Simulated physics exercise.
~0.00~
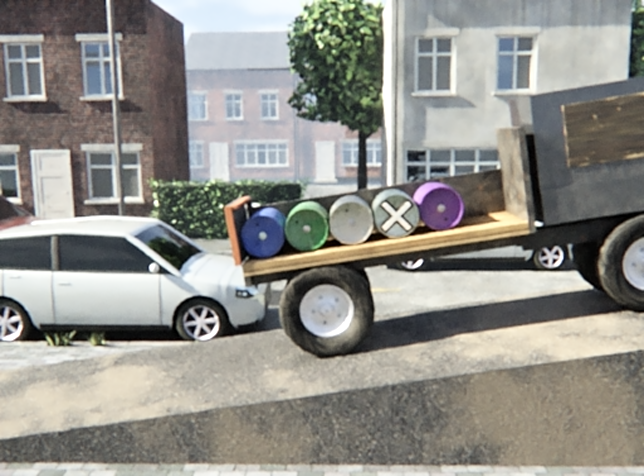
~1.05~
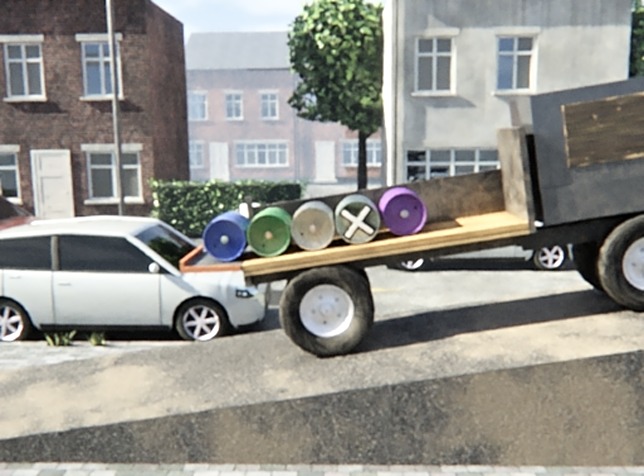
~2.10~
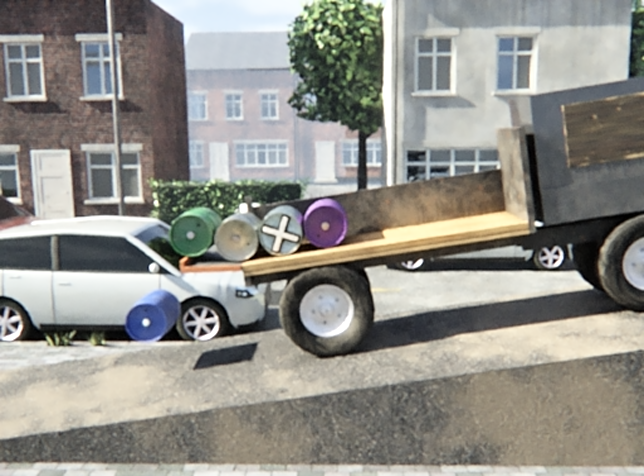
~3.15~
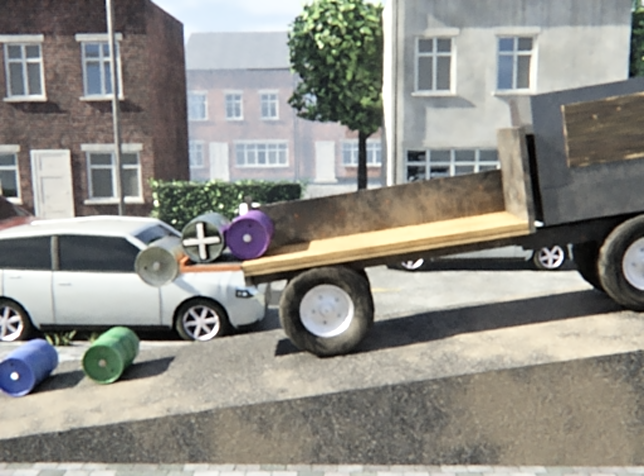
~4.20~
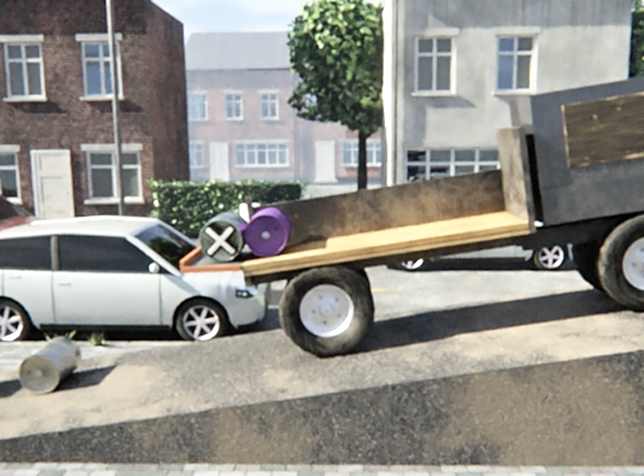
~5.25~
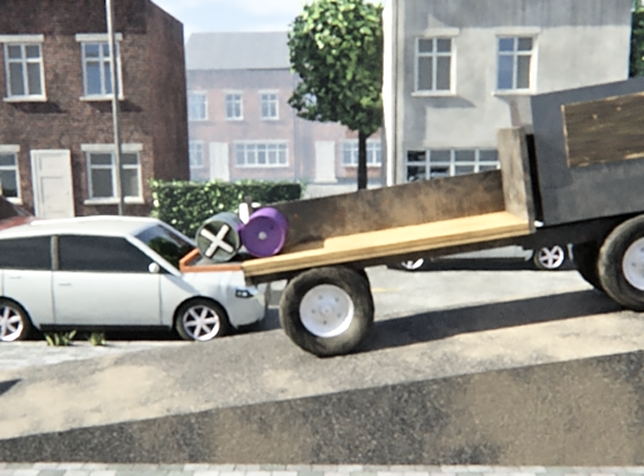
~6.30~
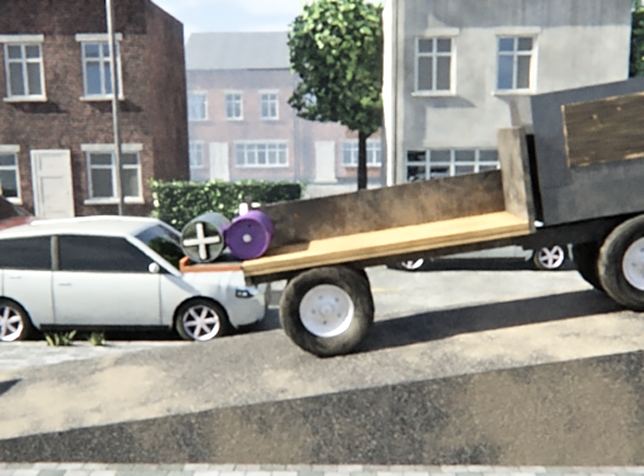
On a sloping street, a truck's tailgate drops and blue, green and pale kegs roll off, leaving crossed and purple kegs aboard.
